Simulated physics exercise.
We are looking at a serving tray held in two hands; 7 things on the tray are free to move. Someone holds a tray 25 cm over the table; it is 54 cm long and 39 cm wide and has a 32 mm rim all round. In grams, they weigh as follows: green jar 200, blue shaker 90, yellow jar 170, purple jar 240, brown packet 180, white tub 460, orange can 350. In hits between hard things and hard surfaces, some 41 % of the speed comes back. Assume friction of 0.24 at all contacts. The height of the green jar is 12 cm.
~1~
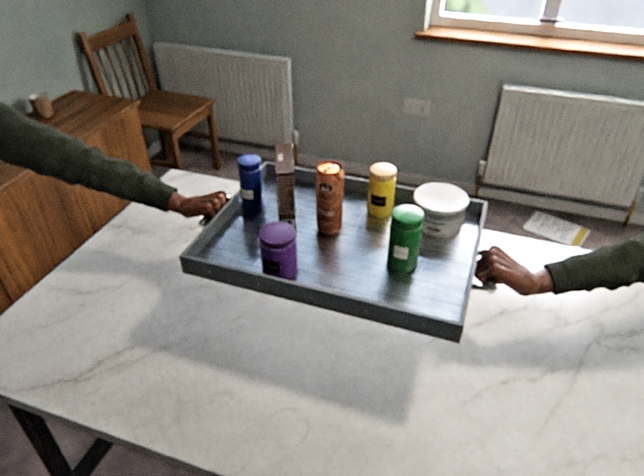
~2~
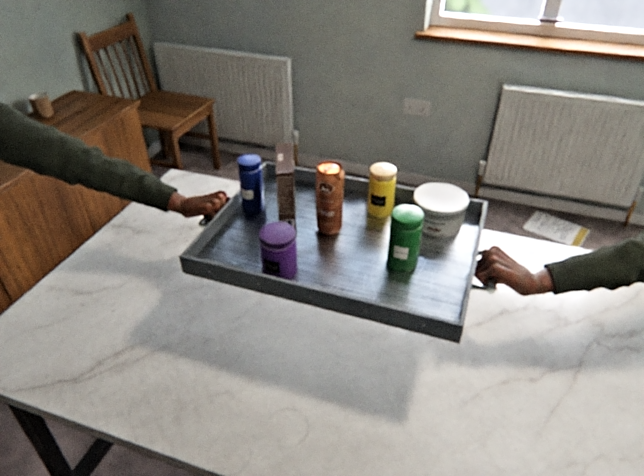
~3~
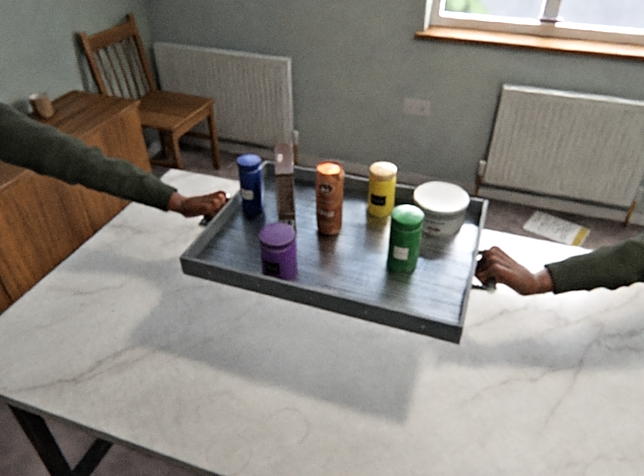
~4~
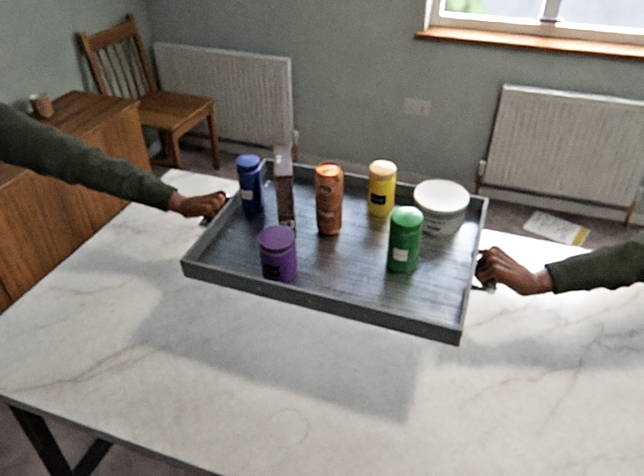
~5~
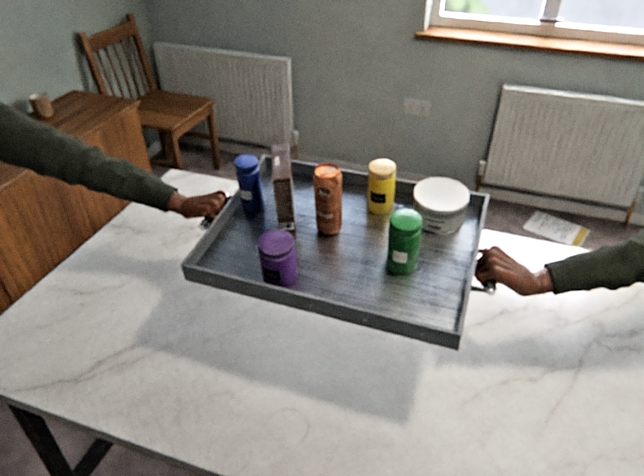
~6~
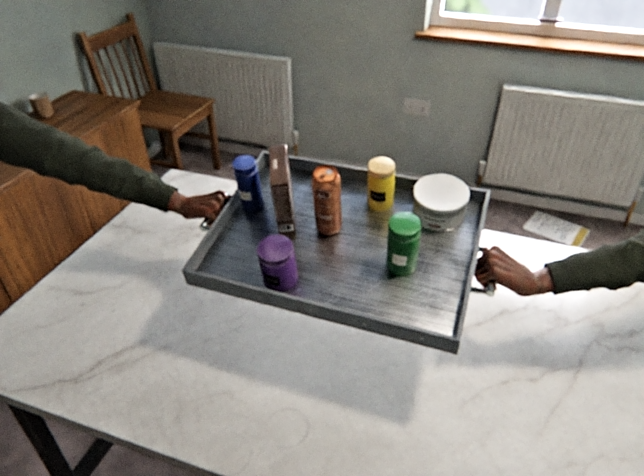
In a room with radiators and a wooden chair, a white marbled table is seen from above. Two dark-sleeved arms hold a grey tray over it, with a blue shaker, brown packet, orange can, yellow jar and white tub towards the back, and purple and green jars nearer. The tray starts level, then its near edge gradually dips, the containers leaning with it, while the camera stays still.
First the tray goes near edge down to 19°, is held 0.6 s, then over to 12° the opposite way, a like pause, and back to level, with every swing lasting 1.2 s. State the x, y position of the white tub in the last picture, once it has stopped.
(432, 290).
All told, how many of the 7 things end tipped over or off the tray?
That makes 3.
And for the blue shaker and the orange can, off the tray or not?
The blue shaker stays within bounds; the orange can winds up out of bounds.
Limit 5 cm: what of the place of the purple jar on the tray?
The purple jar remains in place.
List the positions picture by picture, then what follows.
The first frame shows tray level; white tub (439, 210); green jar (405, 239).
The second frame shows tray level; yellow jar (382, 190); purple jar (279, 252).
The third frame shows tray at 1°, near edge down; brown packet (286, 191); orange can (330, 200).
The fourth frame shows tray at 3°, near edge down; green jar (404, 241); blue shaker (251, 184).
The fifth frame shows tray at 6°, near edge down; yellow jar (381, 187); purple jar (278, 259).
The sixth frame shows tray at 10°, near edge down; white tub (440, 203); brown packet (283, 194).
Then, 0.70 s later than the last frame, tray at 19°, near edge down; white tub 10 cm from its spot near (430, 237); orange can 11 cm from its spot; yellow jar 11 cm from its spot.
Then, 1.20 s later than the last frame, tray at 19°, near edge down; orange can now off the tray; white tub 27 cm from its spot near (428, 310); blue shaker rocked 64° off its seat.
Then, 2.40 s later than the last frame, tray at 12°, far edge down; white tub 27 cm from its spot near (435, 276); blue shaker rocked 70° off its seat; brown packet on its side.
When it is over, off the tray, orange can; lying over on the tray, blue shaker and brown packet; not toppled but over 5 cm from the start, green jar, yellow jar and white tub; purple jar within 5 cm of the start. End places, in pixels of the last picture, white tub near (432, 290).
